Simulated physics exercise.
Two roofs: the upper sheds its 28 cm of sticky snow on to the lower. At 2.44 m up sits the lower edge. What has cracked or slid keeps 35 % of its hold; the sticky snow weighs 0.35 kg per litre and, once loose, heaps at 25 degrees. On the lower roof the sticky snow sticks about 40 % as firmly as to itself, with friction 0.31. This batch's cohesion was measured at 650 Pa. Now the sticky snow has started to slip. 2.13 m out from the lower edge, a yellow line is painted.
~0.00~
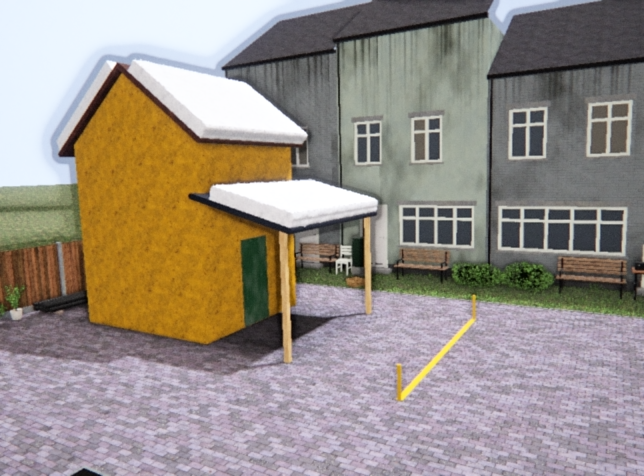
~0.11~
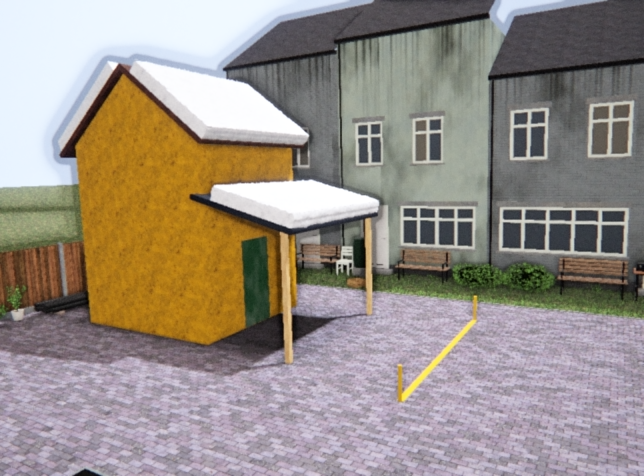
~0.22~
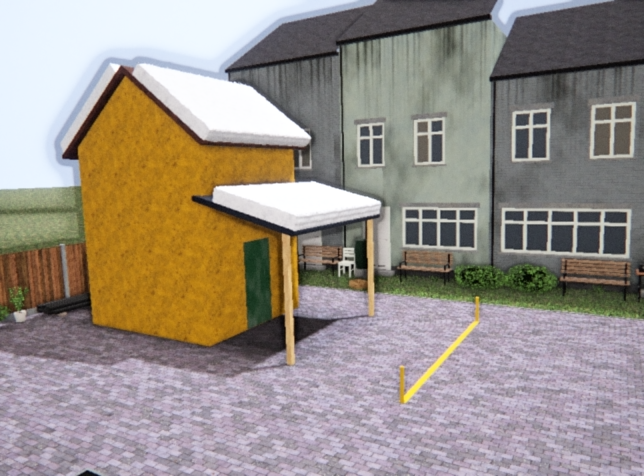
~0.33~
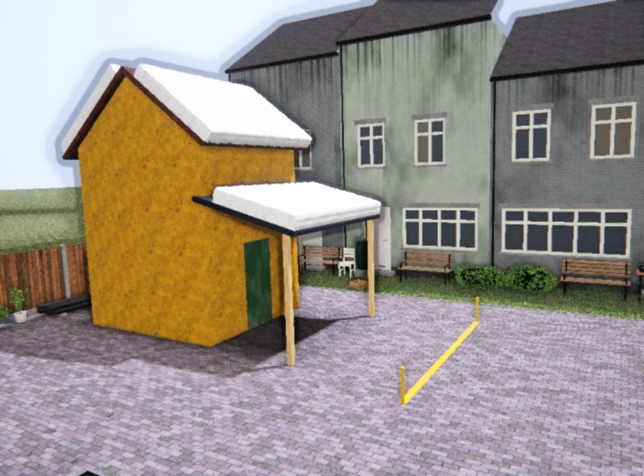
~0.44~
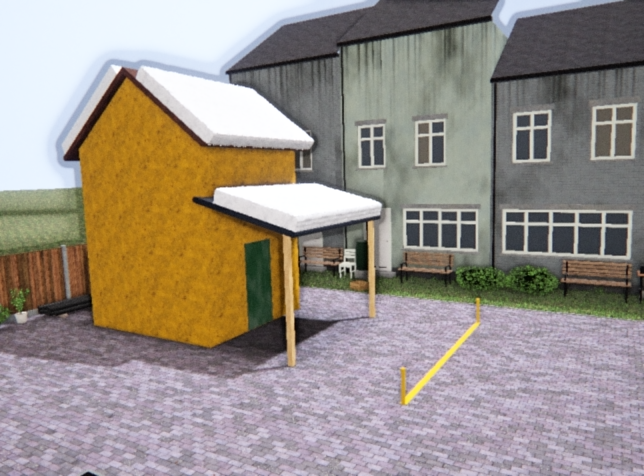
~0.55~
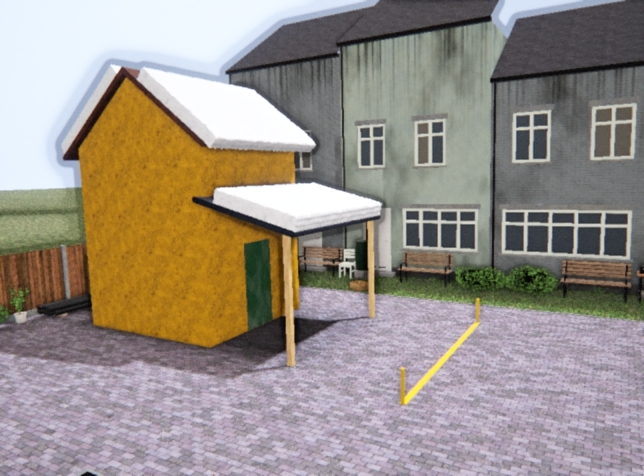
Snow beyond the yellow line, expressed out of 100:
About 1 out of 100.
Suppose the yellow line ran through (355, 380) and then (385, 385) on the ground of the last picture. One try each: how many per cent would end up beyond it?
I'd say near 14 percent the first time, near 5 percent the second.
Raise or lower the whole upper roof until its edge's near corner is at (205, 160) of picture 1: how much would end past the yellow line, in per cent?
Roughly 0 per cent.
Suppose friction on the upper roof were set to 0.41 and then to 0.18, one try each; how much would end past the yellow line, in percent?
I'd expect around 10 percent, then around 25 percent.
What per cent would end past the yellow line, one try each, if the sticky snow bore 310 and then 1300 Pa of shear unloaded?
Result: 20 % for the first case, 0 % for the second.
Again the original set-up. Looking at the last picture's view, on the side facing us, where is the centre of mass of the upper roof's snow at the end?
Look around (288, 263) on the near face.
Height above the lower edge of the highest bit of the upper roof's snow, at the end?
Height above lower edge: Approx. 0.9 m.
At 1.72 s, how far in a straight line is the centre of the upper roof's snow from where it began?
I'd say close to 1.8 m.
After 1.09 s, none is below the lower edge and 0 % is past the line.
After 1.72 s, none is below the lower edge and 0 % is past the line.
After 2.36 s, none is below the lower edge and 0 % is past the line.
After 3.00 s, 23 % is below the lower edge and 0 % is past the line.
After 5.30 s, at the end, 50 % is below the lower edge and 1 % is past the line.
